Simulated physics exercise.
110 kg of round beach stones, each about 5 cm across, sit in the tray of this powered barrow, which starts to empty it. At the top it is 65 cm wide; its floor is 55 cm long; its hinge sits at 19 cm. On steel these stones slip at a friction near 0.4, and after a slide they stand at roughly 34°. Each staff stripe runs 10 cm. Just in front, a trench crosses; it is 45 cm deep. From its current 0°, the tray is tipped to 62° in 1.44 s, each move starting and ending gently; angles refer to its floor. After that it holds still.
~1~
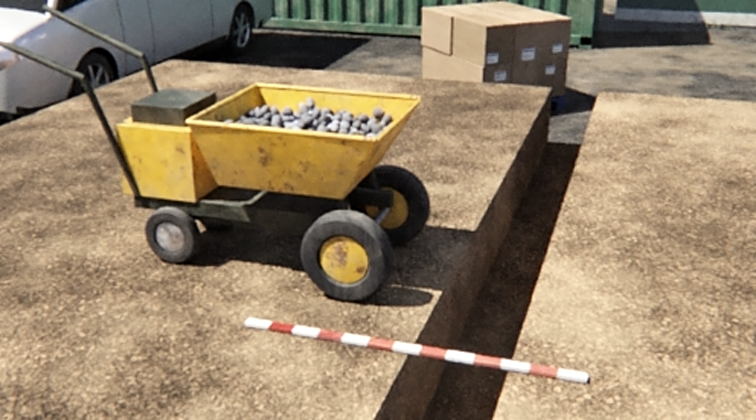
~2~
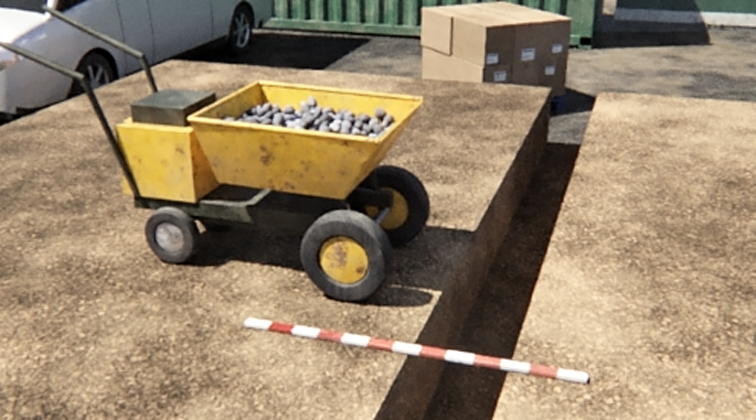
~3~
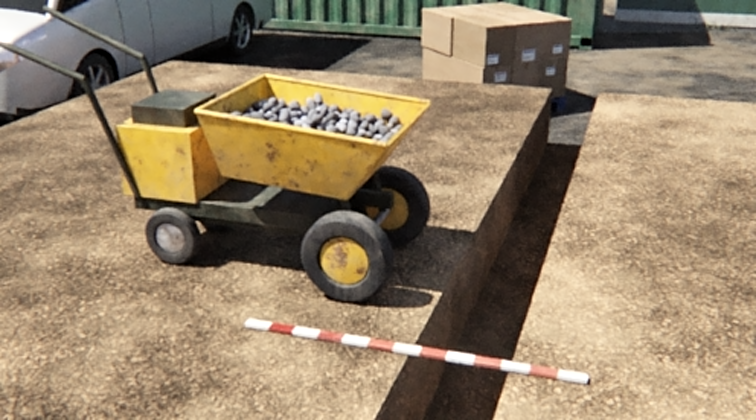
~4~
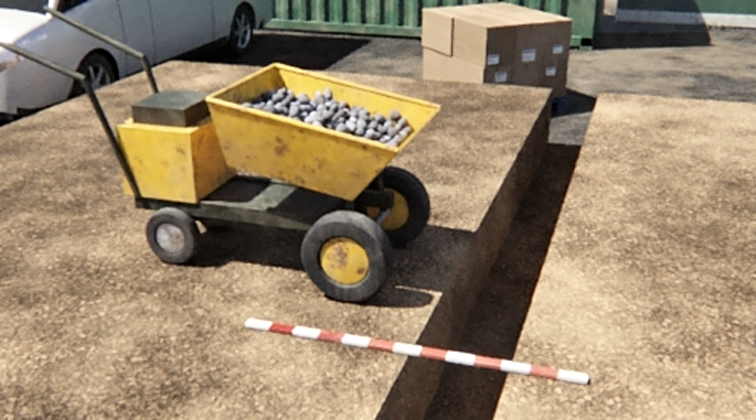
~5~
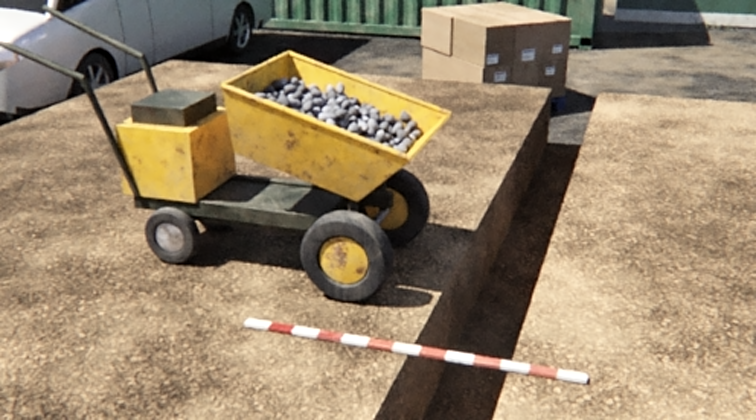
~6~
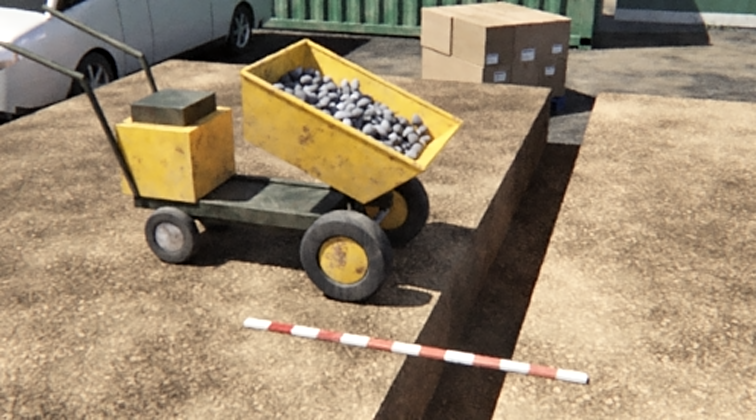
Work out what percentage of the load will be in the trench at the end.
It comes to roughly 47 percent of the load.
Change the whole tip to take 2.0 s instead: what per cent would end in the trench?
Near 55 per cent.
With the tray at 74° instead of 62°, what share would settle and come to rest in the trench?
Then about 60 per cent.
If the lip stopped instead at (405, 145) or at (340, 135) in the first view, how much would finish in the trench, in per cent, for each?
I'd expect some 25 per cent, then some 70.
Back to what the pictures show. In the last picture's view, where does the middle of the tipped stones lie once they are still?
Their middle lands near (512, 369).
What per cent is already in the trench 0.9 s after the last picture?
Something like 15 in a hundred.
Then, 0.5 s after the last picture the floor is at 52°, 100 % in the tray; the foremost stones are at (464, 193).
Then, 0.9 s after the last picture the floor is at 62°, 76 % in the tray, 15 % in the trench, 9 % past the trench; the foremost stones are at (584, 304).
Then, 1.3 s after the last picture the floor is at 62°, 52 % in the tray, 25 % in the trench, 23 % past the trench; the foremost stones are at (654, 316).
Then, 3.2 s after the last picture the floor is at 62°, 29 % in the tray, 47 % in the trench, 24 % past the trench; the foremost stones are at (691, 330).
